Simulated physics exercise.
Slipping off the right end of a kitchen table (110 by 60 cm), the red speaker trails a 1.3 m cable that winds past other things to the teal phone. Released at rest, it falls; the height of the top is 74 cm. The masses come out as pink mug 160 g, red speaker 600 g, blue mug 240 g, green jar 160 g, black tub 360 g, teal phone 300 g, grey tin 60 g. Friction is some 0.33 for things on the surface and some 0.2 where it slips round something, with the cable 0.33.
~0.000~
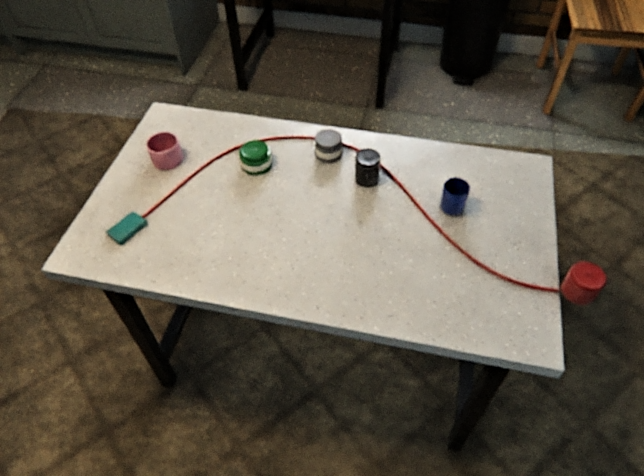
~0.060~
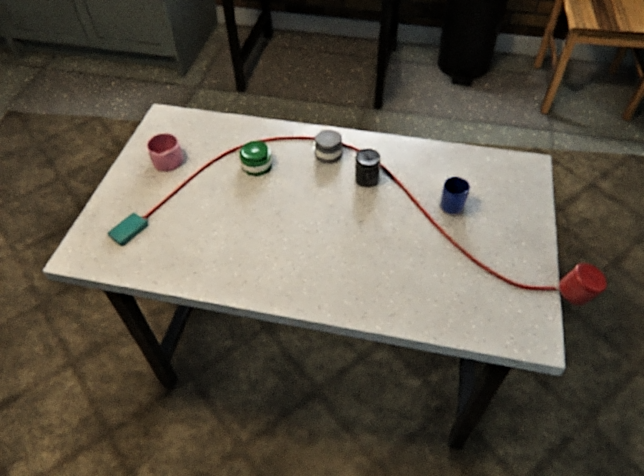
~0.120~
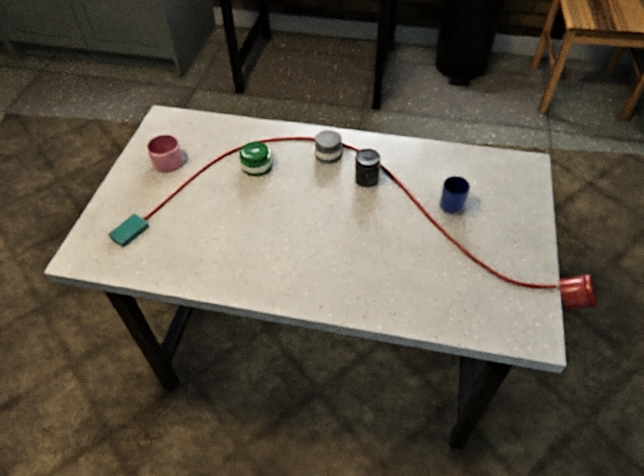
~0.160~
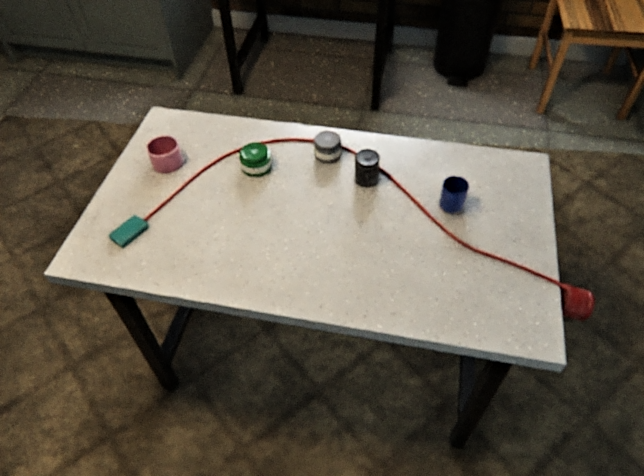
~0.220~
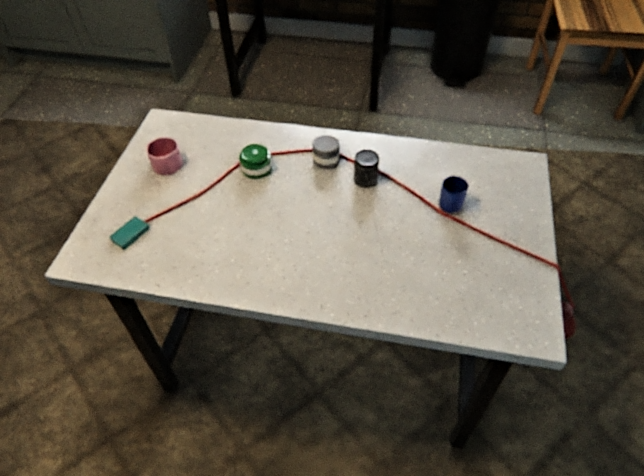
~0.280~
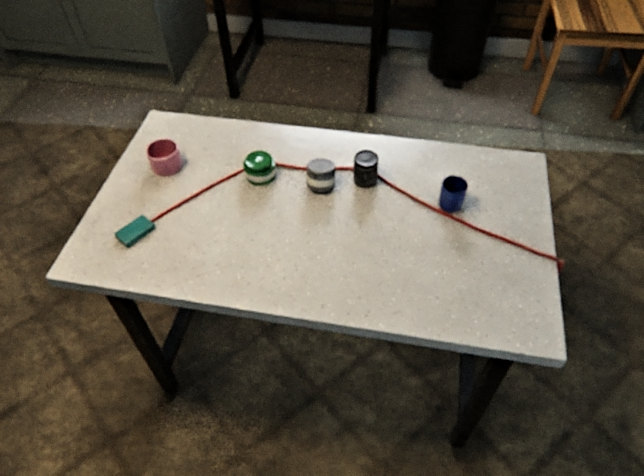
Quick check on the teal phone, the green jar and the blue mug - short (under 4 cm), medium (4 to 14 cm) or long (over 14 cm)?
Check: Teal phone long, green jar long, blue mug short.
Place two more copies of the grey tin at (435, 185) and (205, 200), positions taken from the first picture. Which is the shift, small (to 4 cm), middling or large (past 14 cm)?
Taking them in turn, the first shows only a little movement and the second shows a medium amount of movement.
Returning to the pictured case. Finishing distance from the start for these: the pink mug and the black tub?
The pink mug ends up 0 cm from where it began, and the black tub 10 cm.
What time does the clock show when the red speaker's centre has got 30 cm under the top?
Estimate: About 0.36 s.
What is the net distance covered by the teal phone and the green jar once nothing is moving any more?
The teal phone ends up 60 cm from where it began, and the green jar 35 cm.
After 0.5 s, the cable's tail end at (224, 202); green jar 26 cm off its start, teal phone 19 cm off its start, grey tin 40 cm off its start.
After 0.7 s, the cable's tail end at (324, 188); teal phone 44 cm off its start, green jar 33 cm off its start, grey tin 52 cm off its start.
After 1.0 s, the cable's tail end at (381, 183); teal phone 58 cm off its start at (365, 175), green jar 33 cm off its start at (309, 244), grey tin over the edge.
After 1.2 s, the cable's tail end at (388, 182); teal phone 60 cm off its start, green jar 33 cm off its start, grey tin over the edge.
After 2.4 s, the cable's tail end at (388, 182); teal phone 60 cm off its start at (372, 174), green jar 33 cm off its start at (308, 244), blue mug 0 cm off its start at (456, 184), grey tin over the edge.
